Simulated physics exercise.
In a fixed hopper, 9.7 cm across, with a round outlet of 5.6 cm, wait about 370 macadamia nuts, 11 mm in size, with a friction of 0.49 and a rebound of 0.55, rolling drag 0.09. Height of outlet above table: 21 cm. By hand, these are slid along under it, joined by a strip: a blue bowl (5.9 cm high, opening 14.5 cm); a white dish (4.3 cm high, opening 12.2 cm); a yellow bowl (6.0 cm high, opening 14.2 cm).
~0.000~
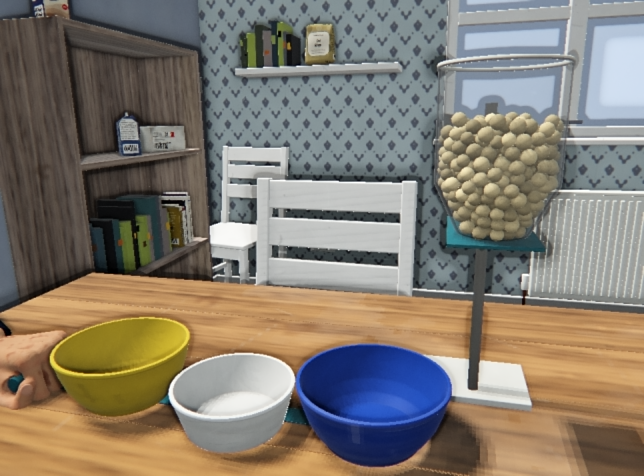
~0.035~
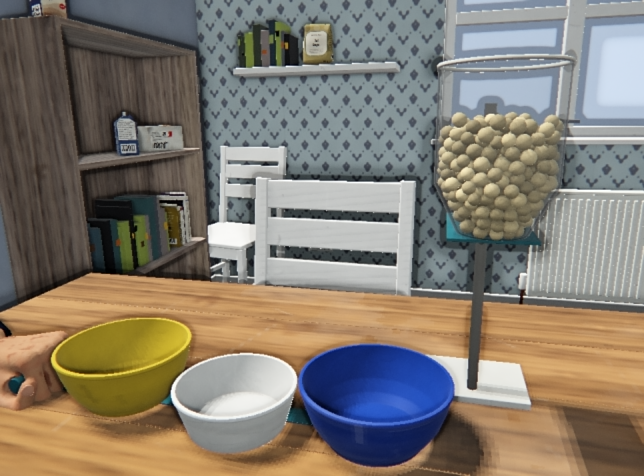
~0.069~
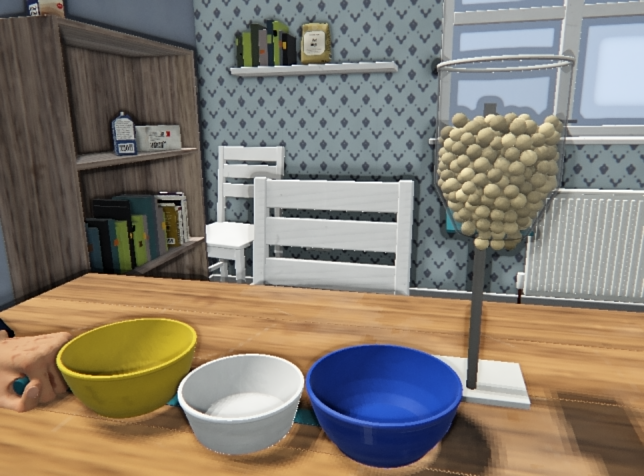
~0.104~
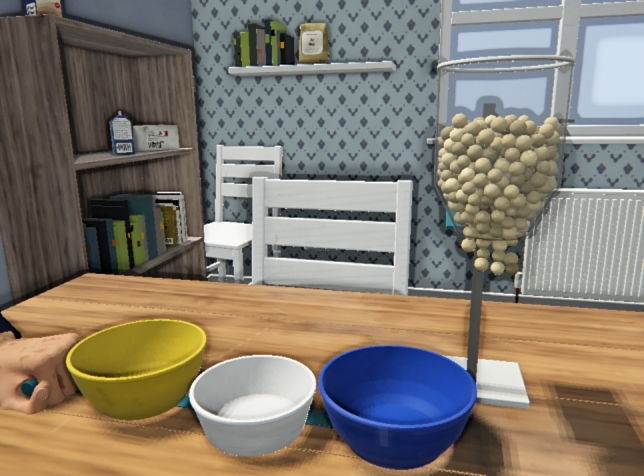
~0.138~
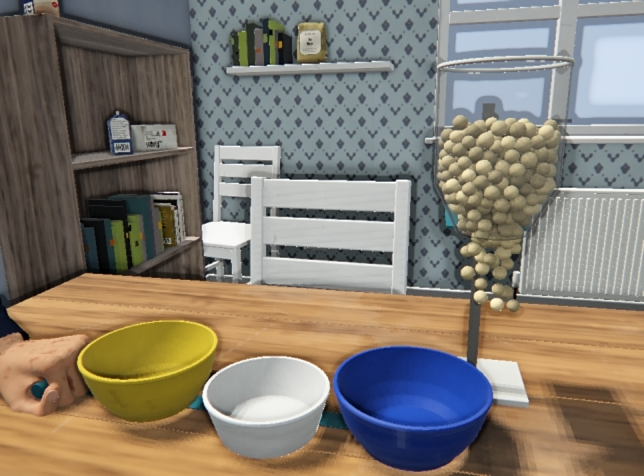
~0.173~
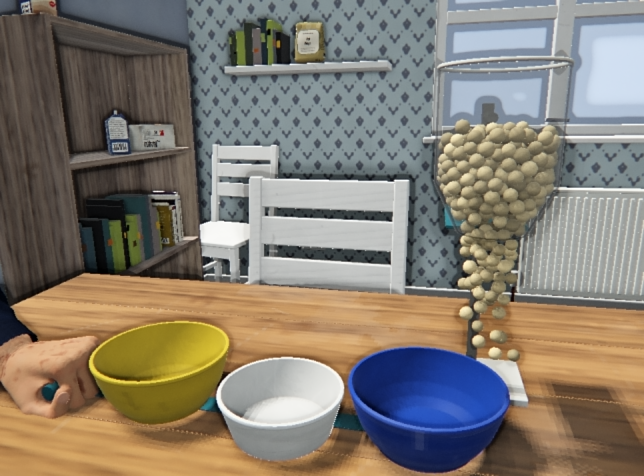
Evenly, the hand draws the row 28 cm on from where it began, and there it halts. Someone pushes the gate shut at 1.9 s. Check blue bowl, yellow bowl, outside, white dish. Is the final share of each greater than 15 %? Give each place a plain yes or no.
Place by place: Blue bowl yes, yellow bowl no, outside everything no, white dish yes.
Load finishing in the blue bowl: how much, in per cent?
Around 30 in a hundred.
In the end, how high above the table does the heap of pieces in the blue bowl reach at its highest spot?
It reaches about 3.0 cm above the table.
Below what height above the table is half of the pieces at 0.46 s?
It's about 22 cm.
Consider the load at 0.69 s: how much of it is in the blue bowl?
By then it is around 30 per cent.
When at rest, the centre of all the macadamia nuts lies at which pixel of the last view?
Centre at rest: Approx. (532, 439).
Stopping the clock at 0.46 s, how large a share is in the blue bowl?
It comes to near 30 in a hundred.
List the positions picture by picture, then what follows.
The first picture shows dishes slid 0.0 cm; 0 pieces falling; top of the load at (552, 122); blue bowl at (373, 378); white dish at (233, 382); yellow bowl at (123, 343).
The second picture shows dishes slid 0.3 cm; 0 pieces falling; top of the load at (552, 122).
The third picture shows dishes slid 1.0 cm; 0 pieces falling; top of the load at (552, 122).
The fourth picture shows dishes slid 2.3 cm; 11 pieces falling; top of the load at (552, 124).
The fifth picture shows dishes slid 3.7 cm; 26 pieces falling; top of the load at (550, 126).
The sixth picture shows dishes slid 5.1 cm; 45 pieces falling; top of the load at (499, 130); blue bowl at (427, 382); white dish at (281, 387); yellow bowl at (162, 348). They move about 42 cm a second.
After 0.46 s, hopper 50 %, blue bowl 30 %, in the air 15 %; middle of all pieces on or above the table near (505, 289).
Then, at 0.69 s, hopper 25 %, white dish 30 %, blue bowl 30 %, in the air 15 %; middle of all pieces on or above the table near (546, 362).
Then, at 0.91 s, outside 5 %, white dish 55 %, blue bowl 30 %, in the air 15 %; middle of all pieces on or above the table near (560, 420).
After 1.12 s, outside 10 %, white dish 60 %, blue bowl 30 %; middle of all pieces on or above the table near (562, 439).
By 2.5 s all is still; hopper 0 %, outside 10 %, white dish 60 %, yellow bowl 0 %, blue bowl 30 %.
